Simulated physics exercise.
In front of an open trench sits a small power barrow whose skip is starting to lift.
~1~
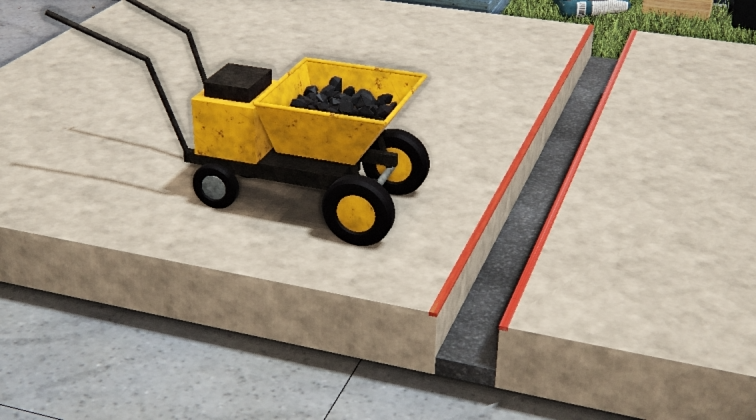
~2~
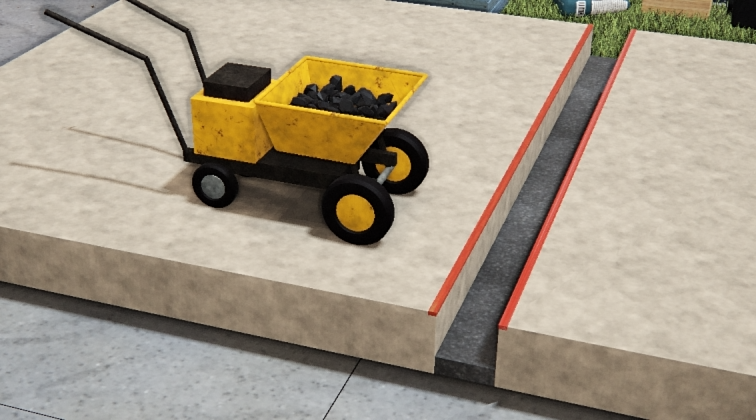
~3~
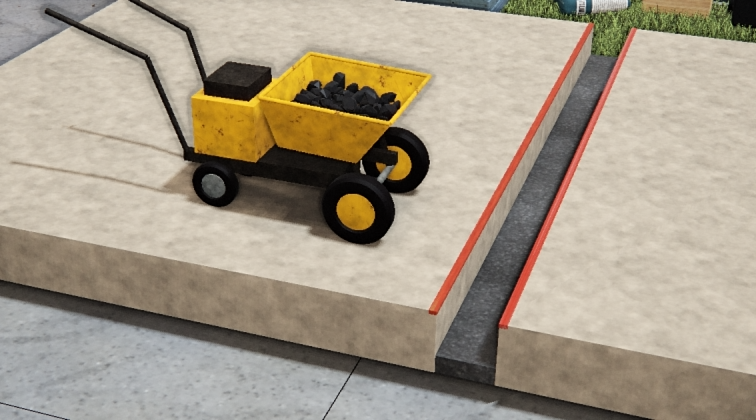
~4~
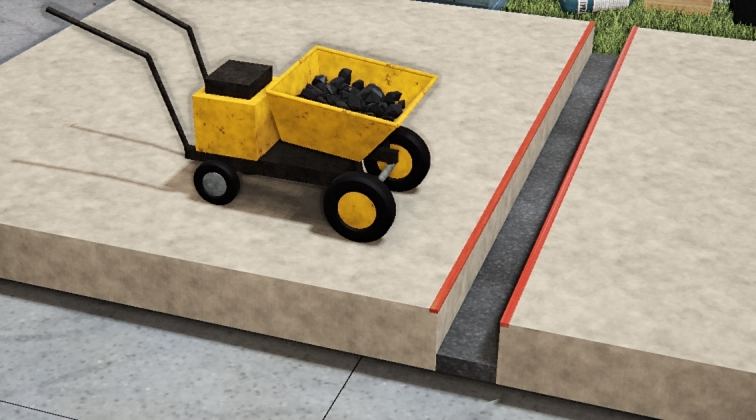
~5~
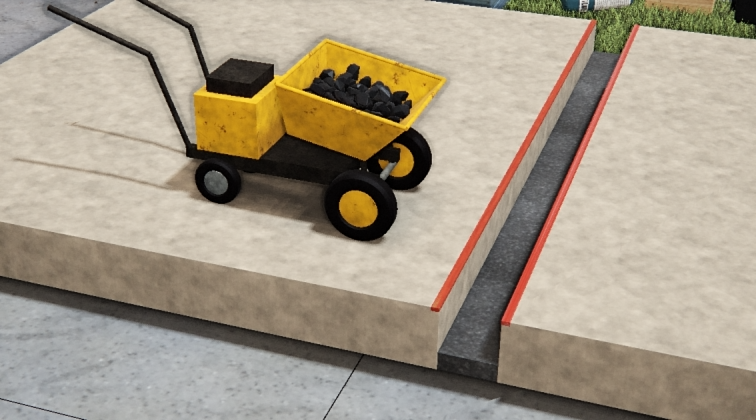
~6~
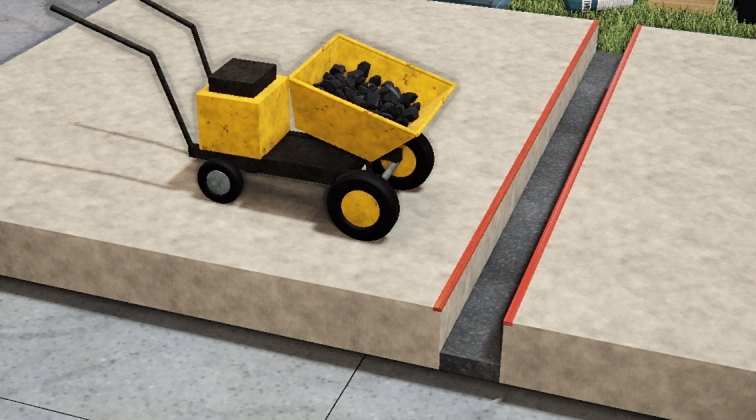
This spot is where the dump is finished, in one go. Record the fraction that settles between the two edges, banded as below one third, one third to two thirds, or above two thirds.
Fraction between edges: Above two thirds.
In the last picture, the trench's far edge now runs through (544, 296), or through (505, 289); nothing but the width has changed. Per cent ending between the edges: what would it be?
Roughly 100 percent first and 100 percent second.
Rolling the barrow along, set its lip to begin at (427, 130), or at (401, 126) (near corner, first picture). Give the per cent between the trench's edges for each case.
Okay, so the first one ends at 60 % and the second at 100 %.
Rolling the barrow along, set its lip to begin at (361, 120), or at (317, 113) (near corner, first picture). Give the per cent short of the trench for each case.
You'd get 20 in a hundred the first time and 60 in a hundred the second.
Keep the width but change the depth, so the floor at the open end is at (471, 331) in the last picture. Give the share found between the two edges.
Something close to 90 per cent.
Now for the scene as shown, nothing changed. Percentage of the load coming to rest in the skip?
Roughly 0 per cent of the load.
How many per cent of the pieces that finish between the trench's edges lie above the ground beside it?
Estimate: Near 0 per cent.
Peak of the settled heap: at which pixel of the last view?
Top at rest: Roughly (488, 246).
Shortly afterwards, skip tipped steeply; the whole lot in the skip.
Next, skip tipped right over; the bulk in the skip; a little in or heaped over the trench.
Some moments later, skip tipped right over; near a quarter in the skip; only a few short of the trench; the bulk in or heaped over the trench.
In the end, skip tipped right over; only a few short of the trench; all but a few in or heaped over the trench; none at all beyond it.
